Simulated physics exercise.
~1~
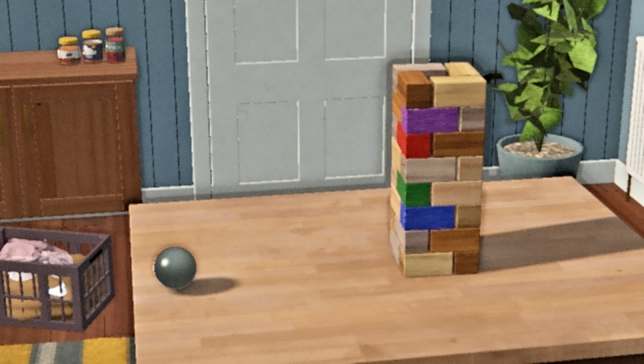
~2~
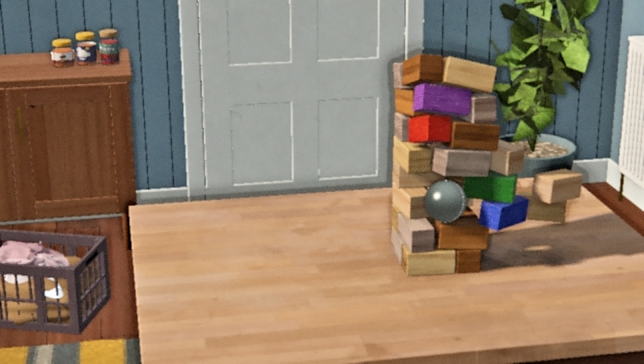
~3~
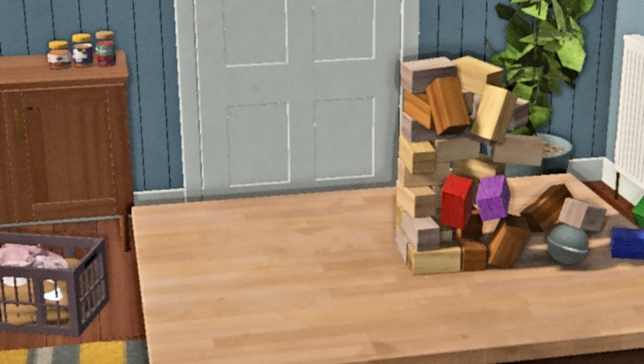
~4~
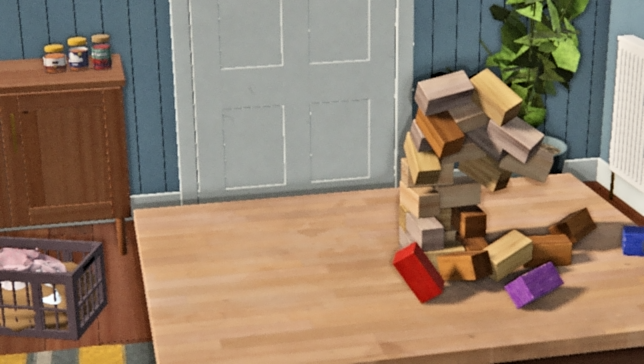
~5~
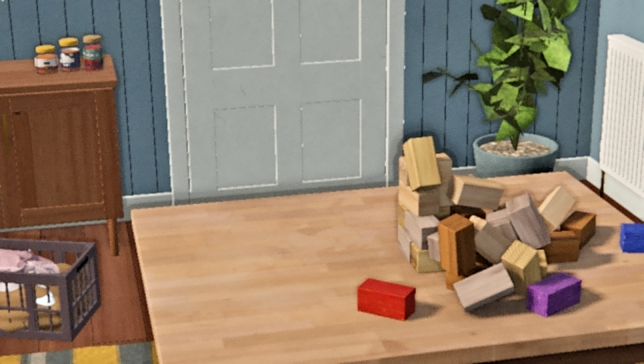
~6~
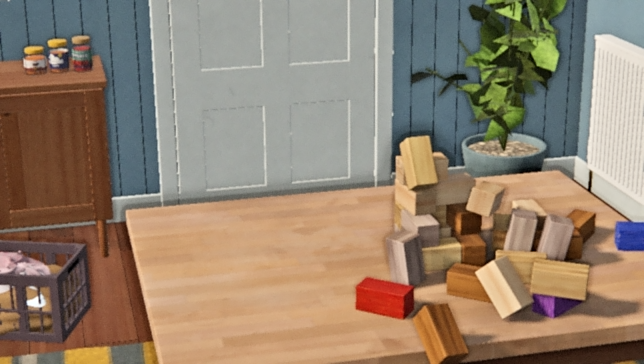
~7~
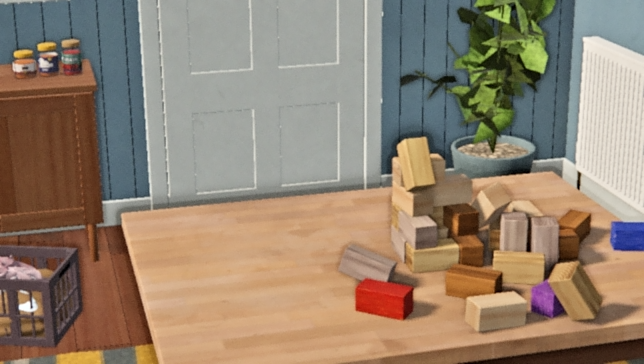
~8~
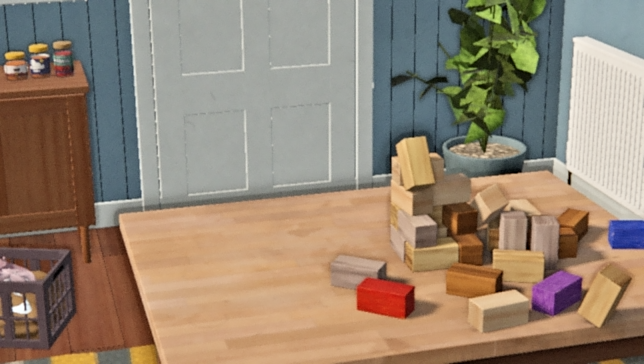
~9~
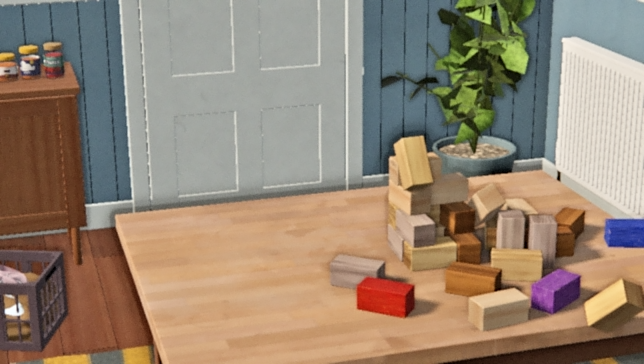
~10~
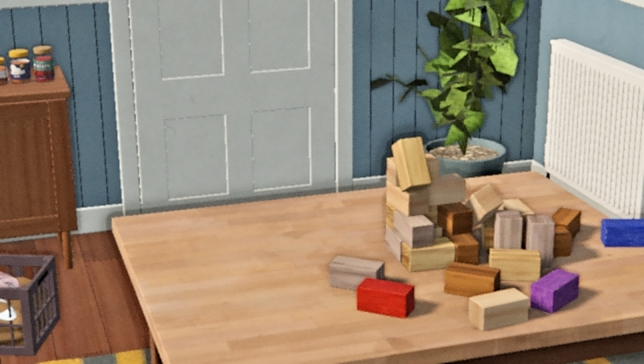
In a dining room, a square tower of wooden blocks stands on a table while a dark steel ball flies towards it from the left. The ball strikes the lower part, driving the green and blue blocks out to the right as the layers above tilt. The purple and red blocks drop, and the upper blocks lean and tumble after them. The red block lands towards the front left, and more pieces spill forward over the tabletop. Finally, a low stub remains standing at the back left, with blocks scattered around it, the red and purple ones lying still in front.
